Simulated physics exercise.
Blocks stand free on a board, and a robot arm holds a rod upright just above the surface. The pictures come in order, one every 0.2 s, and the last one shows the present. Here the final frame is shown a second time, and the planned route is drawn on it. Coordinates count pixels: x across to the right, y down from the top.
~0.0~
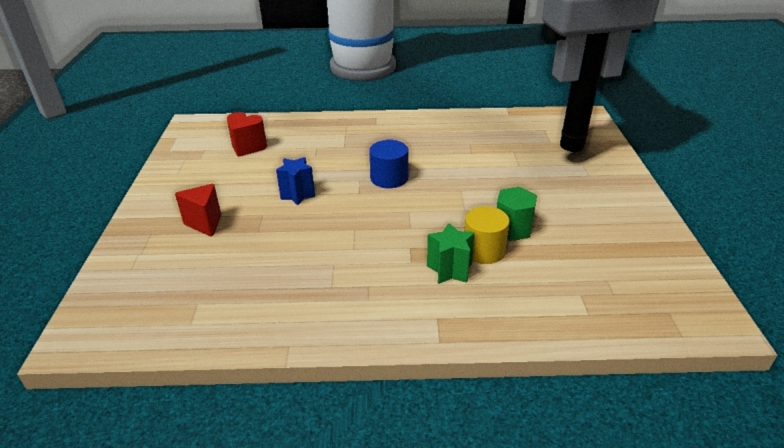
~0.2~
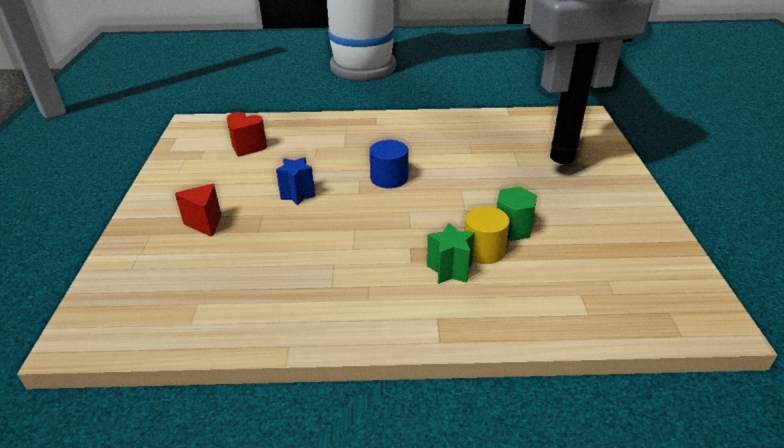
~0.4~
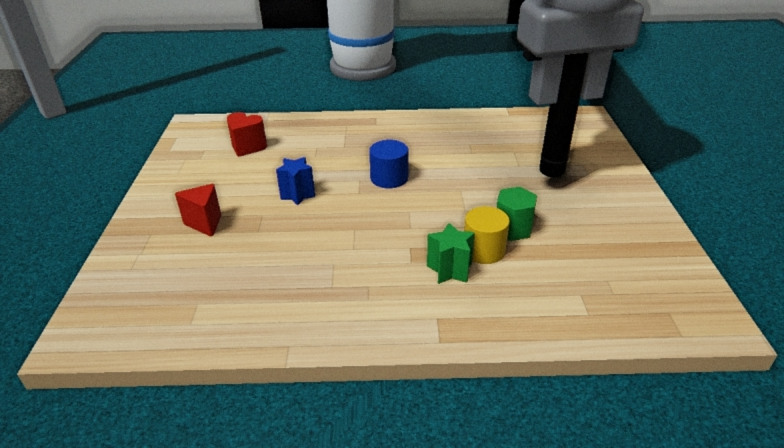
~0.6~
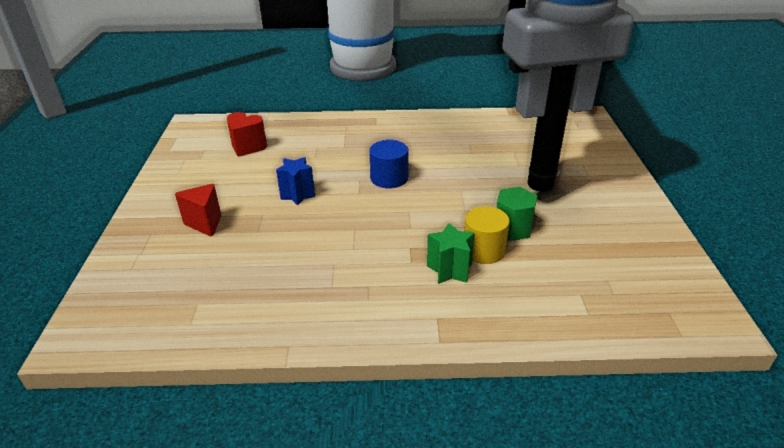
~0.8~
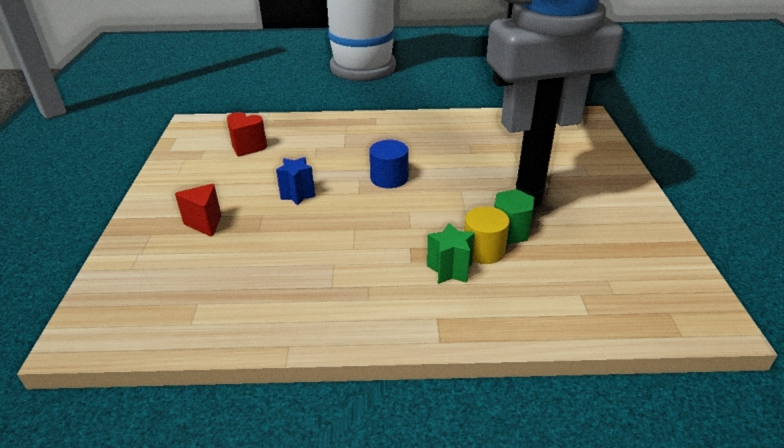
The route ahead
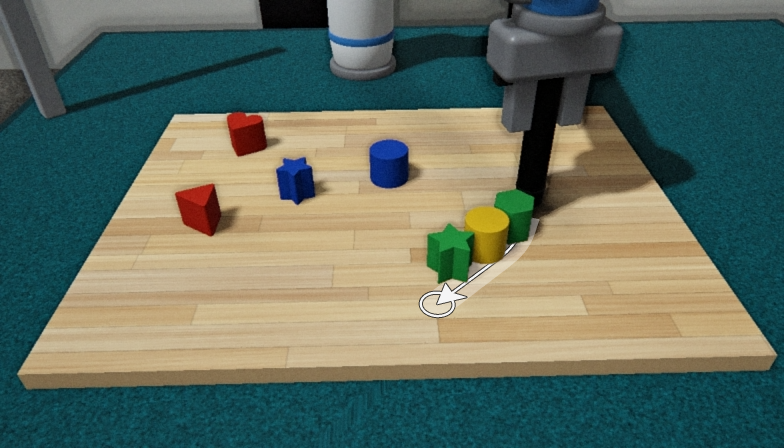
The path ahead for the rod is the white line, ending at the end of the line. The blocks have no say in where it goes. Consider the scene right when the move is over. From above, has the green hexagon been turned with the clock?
Short answer: No.
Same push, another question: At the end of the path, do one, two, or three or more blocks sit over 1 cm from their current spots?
3 or more blocks.
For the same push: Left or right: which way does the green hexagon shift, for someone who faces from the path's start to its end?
With start-to-end as forward, it shifts left.
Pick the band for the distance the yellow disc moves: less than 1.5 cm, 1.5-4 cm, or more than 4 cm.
The answer will be the long band, over 4 cm.
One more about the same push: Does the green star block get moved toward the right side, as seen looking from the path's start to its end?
I expect so.
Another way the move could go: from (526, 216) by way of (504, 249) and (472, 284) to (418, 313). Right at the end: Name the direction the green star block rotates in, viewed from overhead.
It turns clockwise.
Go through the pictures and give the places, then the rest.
Lower end of the rod at (572, 147), tops of blocks, green star block at (452, 238), yellow disc at (487, 218), green hexagon at (517, 197), in the first frame.
Rod at (562, 159), blocks as before, in the second frame.
Rod at (552, 172), blocks as before, in the third frame.
Rod at (541, 186), blocks as before, in the fourth frame.
Rod at (528, 201), green star block at (452, 238), yellow disc at (487, 218), green hexagon at (515, 200), in the fifth frame.
The drawn path runs from (526, 216) via (496, 261), ending at (437, 304).
What follows on the original path. One third of the way, rod at (513, 232); green star block at (421, 254), turned 40° clockwise; yellow disc at (459, 246); green hexagon at (495, 232).
Two thirds of the way, rod at (479, 258); green star block at (391, 263), turned 80° clockwise; yellow disc at (430, 278); green hexagon at (472, 266), turned 35° anticlockwise.
At the end, rod at (438, 287); green star block at (390, 264), turned 85° clockwise; yellow disc at (418, 296); green hexagon at (471, 289), turned 85° anticlockwise.
